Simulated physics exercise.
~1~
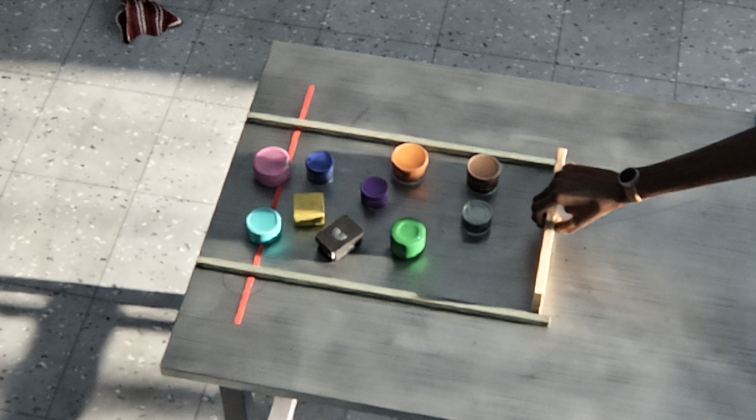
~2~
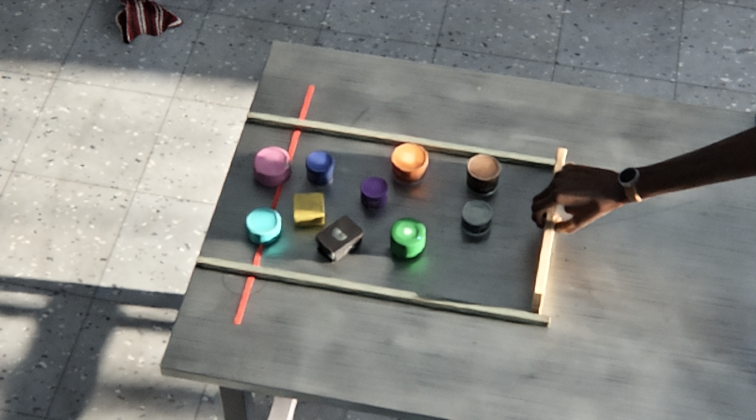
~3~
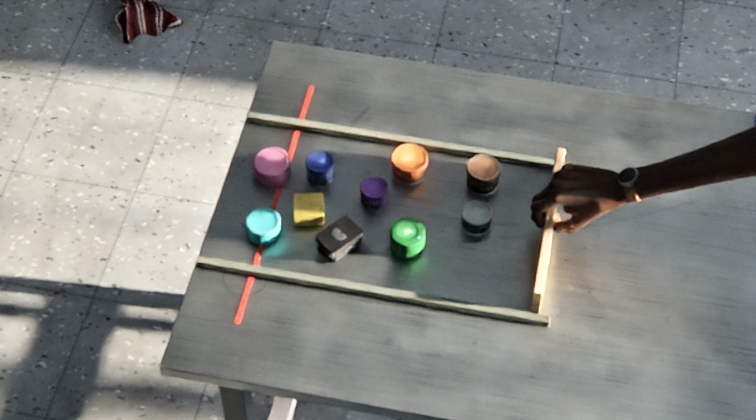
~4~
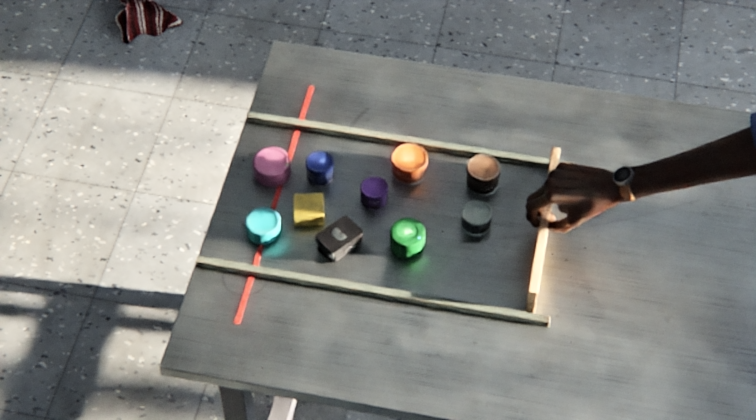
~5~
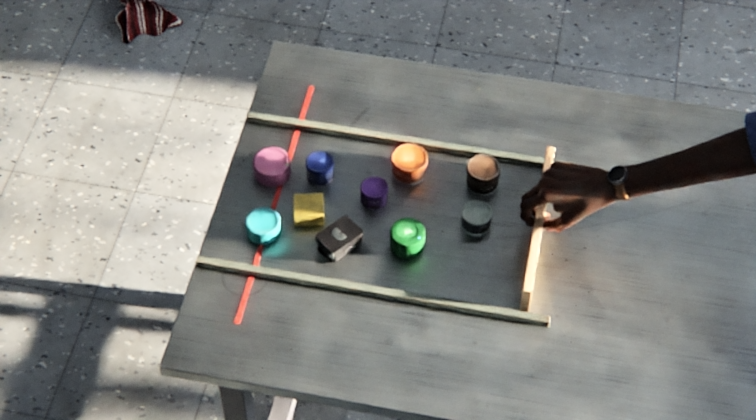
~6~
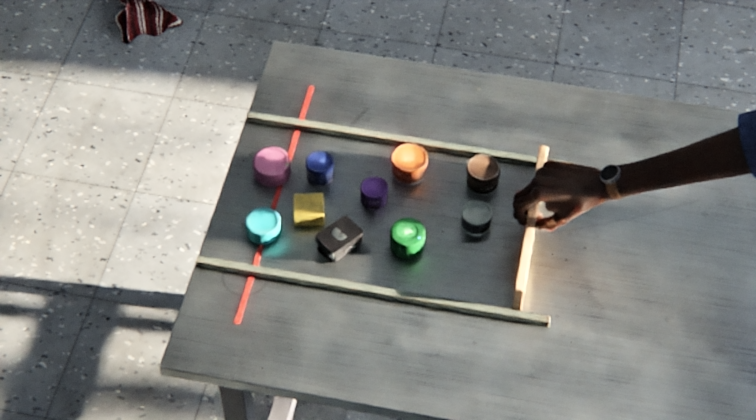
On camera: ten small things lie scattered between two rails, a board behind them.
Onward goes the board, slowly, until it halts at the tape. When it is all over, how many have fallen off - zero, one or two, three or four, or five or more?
Mind you, the pieces that take the plunge come to one or two.
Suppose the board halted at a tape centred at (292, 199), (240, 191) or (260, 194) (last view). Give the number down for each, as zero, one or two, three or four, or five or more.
In turn: None at all, more than four, 3 or 4.
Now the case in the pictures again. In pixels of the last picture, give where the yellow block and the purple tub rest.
Near (229, 195) and (272, 162).
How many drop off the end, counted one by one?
Tally: 1.
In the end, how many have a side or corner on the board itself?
It is in contact with 5.
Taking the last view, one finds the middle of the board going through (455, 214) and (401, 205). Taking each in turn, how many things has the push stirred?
2 and 6.
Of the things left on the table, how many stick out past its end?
It's 3.
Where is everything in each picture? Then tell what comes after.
Pink lid (272, 167); turquoise lid (263, 226); blue pot (320, 169); board (549, 229); tape (277, 197), in the first picture.
Turquoise lid (263, 226); grey pot (476, 218), in the second picture.
Blue pot (320, 169); yellow block (309, 209), in the third picture.
Pink lid (272, 167); purple tub (374, 193), in the fourth picture.
Turquoise lid (263, 226); board (538, 228), in the fifth picture.
Pink lid (272, 167); turquoise lid (263, 226); blue pot (320, 169); board (531, 226); tape (277, 197), in the sixth picture.
Early on, none off yet; pink lid at rest near (272, 167); turquoise lid at rest near (263, 226); blue pot at rest near (320, 169).
Finally, the number that fall off is one or two; lost, pink lid.
